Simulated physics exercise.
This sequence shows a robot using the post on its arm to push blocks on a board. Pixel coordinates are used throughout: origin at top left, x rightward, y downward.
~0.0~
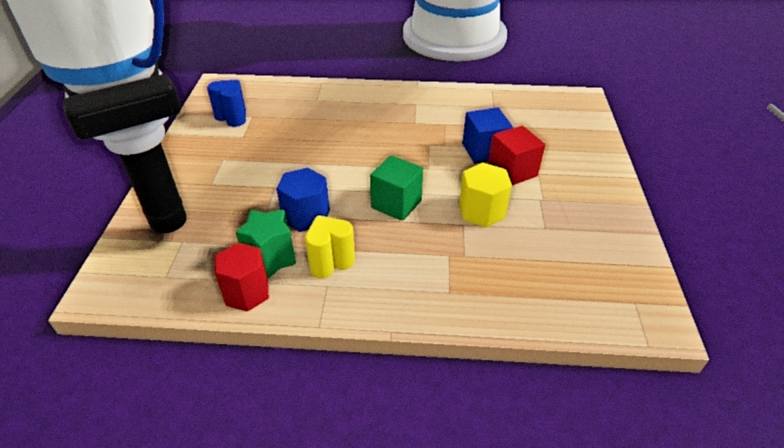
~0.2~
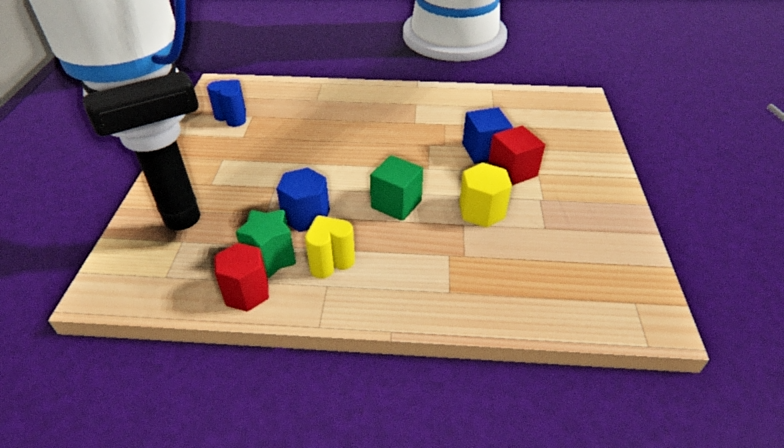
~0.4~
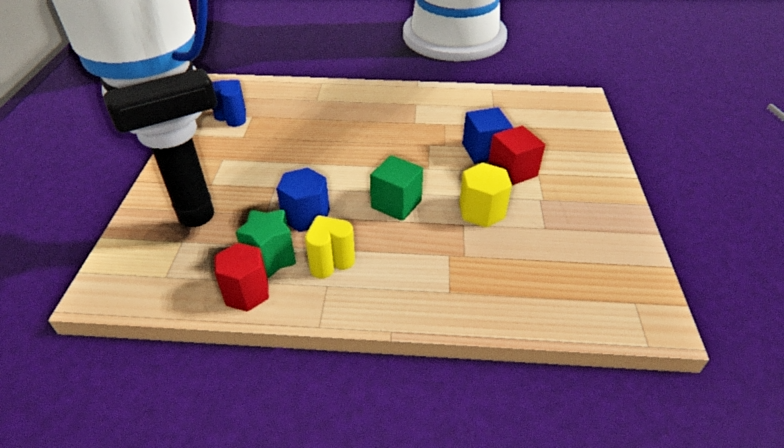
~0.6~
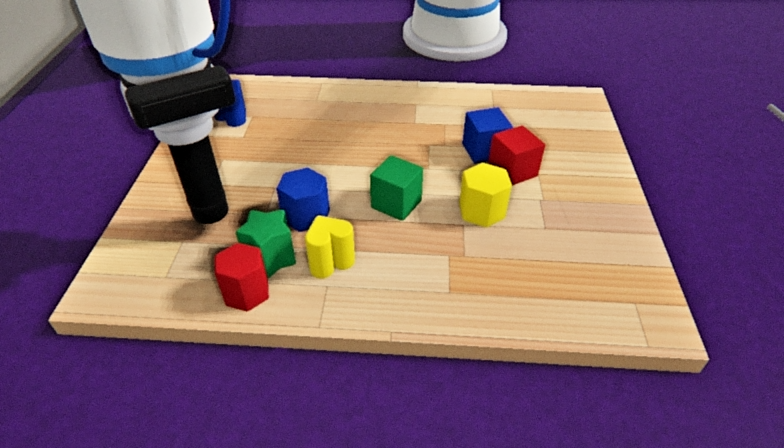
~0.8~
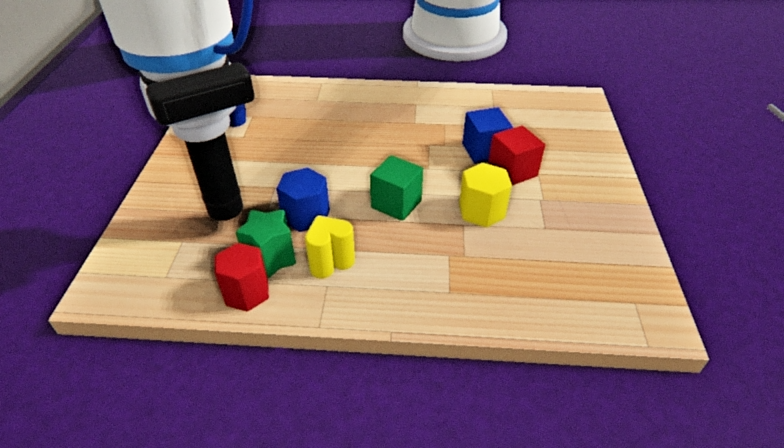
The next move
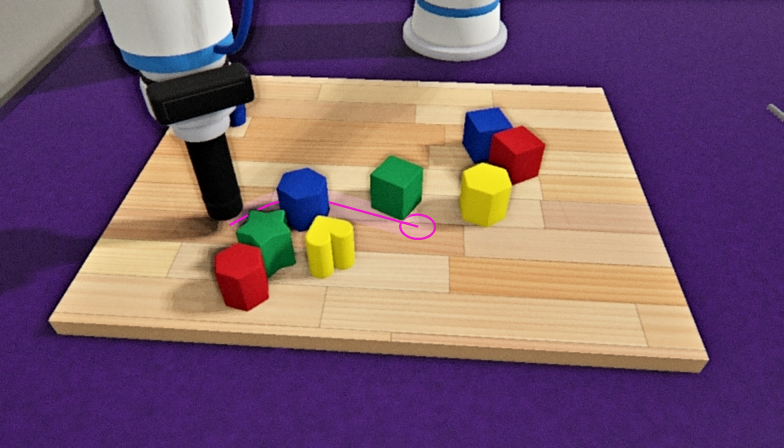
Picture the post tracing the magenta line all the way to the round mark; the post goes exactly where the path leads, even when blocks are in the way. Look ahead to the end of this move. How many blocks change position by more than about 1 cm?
The push will move two blocks.
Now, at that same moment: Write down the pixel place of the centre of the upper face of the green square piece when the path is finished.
I predict (437, 170).
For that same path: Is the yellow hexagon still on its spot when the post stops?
The answer is yes.
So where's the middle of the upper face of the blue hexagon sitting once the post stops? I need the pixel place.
The centre of its top face lies at (361, 209).
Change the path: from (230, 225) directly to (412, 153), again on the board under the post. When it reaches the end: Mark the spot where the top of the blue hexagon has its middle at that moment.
My prediction: (327, 181).
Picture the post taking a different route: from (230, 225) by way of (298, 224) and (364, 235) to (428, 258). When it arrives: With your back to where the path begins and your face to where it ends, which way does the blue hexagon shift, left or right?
The shift is to the left of that direction.
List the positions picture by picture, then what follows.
In the first picture, lower end of the post at (169, 222), tops of blocks, green star block at (264, 225), blue hexagon at (301, 182), yellow heart at (327, 229), green square piece at (397, 170), yellow hexagon at (487, 178).
In the second picture, post at (183, 219), blocks as before.
In the third picture, post at (197, 216), blocks as before.
In the fourth picture, post at (211, 213), blocks as before.
In the fifth picture, post at (226, 210), green star block at (264, 225), blue hexagon at (301, 182), yellow heart at (327, 229), green square piece at (397, 170), yellow hexagon at (487, 178).
The drawn path runs from (230, 225) by way of (291, 199) and (354, 209) to (418, 227).
What follows on the original path. One third of the way, post at (290, 184); blue hexagon at (314, 183), turned 30° clockwise.
Two thirds of the way, post at (354, 195); blue hexagon at (353, 204), turned 90° clockwise.
At the end, post at (418, 212); green star block not moved; blue hexagon at (361, 209), turned 105° clockwise; yellow heart at (327, 232); green square piece at (437, 170), turned 80° anticlockwise; yellow hexagon not moved.
